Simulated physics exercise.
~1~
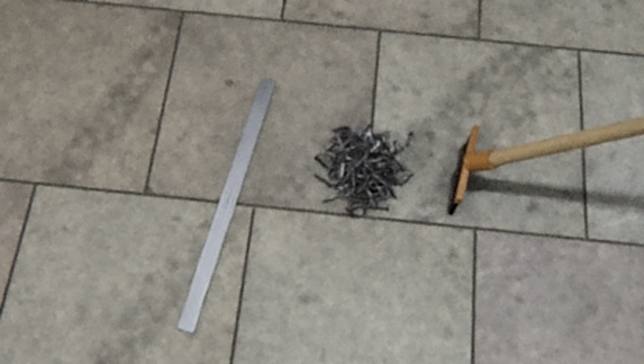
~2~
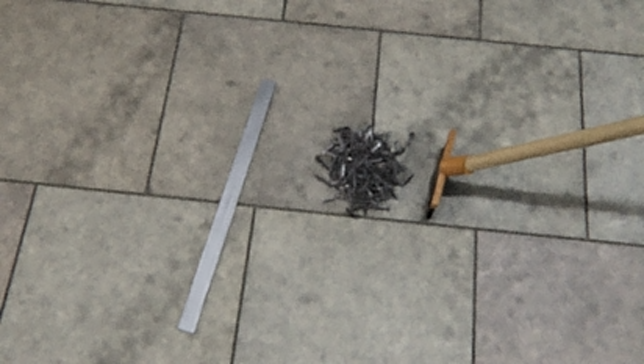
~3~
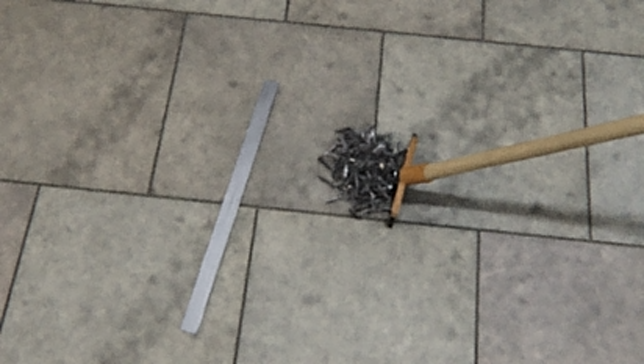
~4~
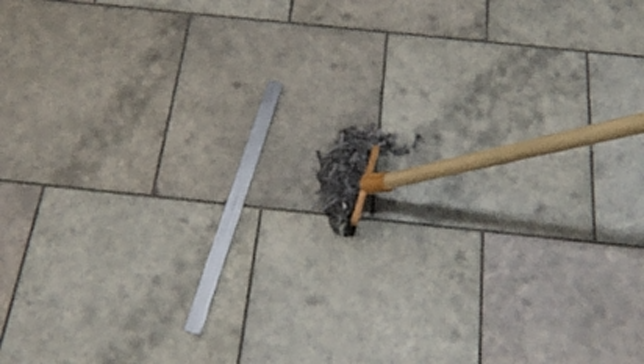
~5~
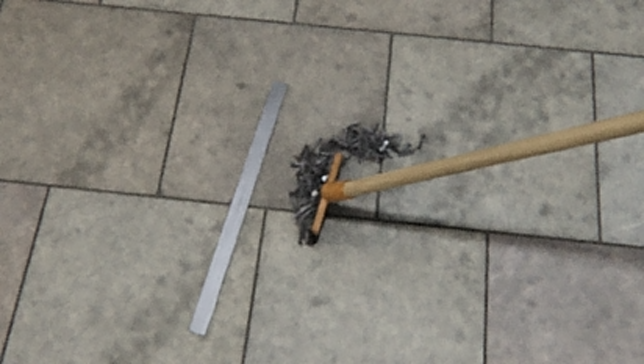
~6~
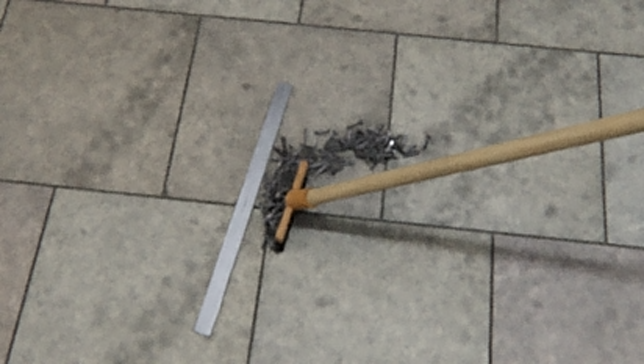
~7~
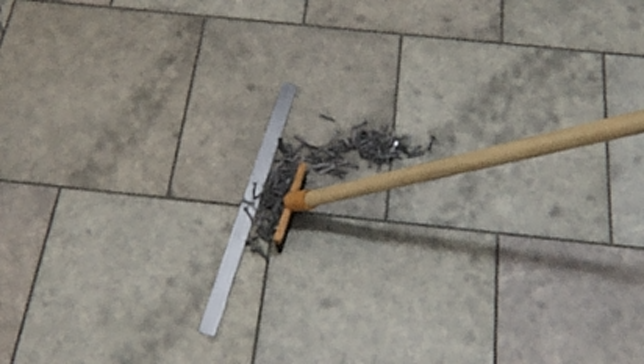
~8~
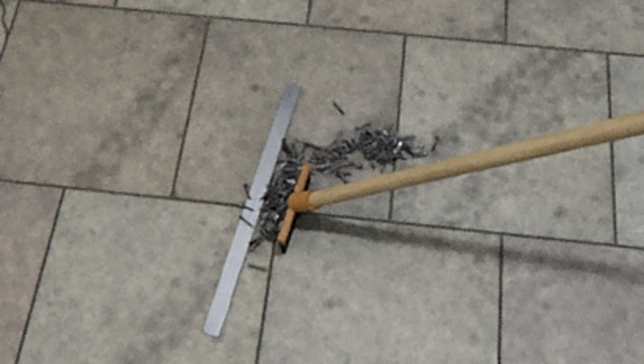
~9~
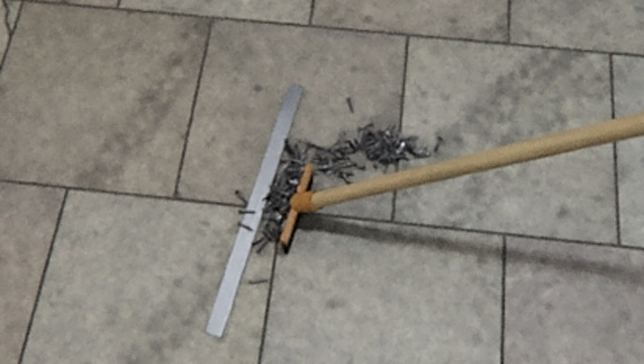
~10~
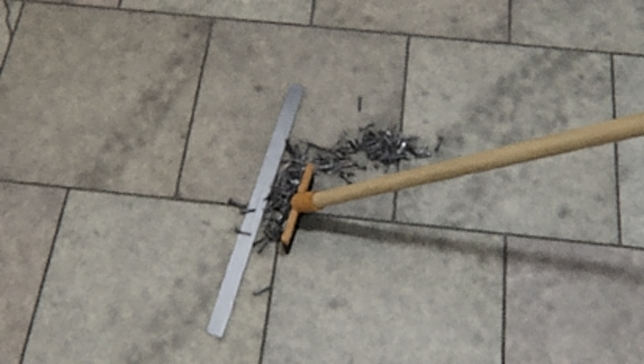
A wooden-handled squeegee slid left across grey floor tiles into a heap of dark metal screws, pushing part of it towards a flat silver strip, then stopped just short, with screws bunched against the strip and others trailing behind.
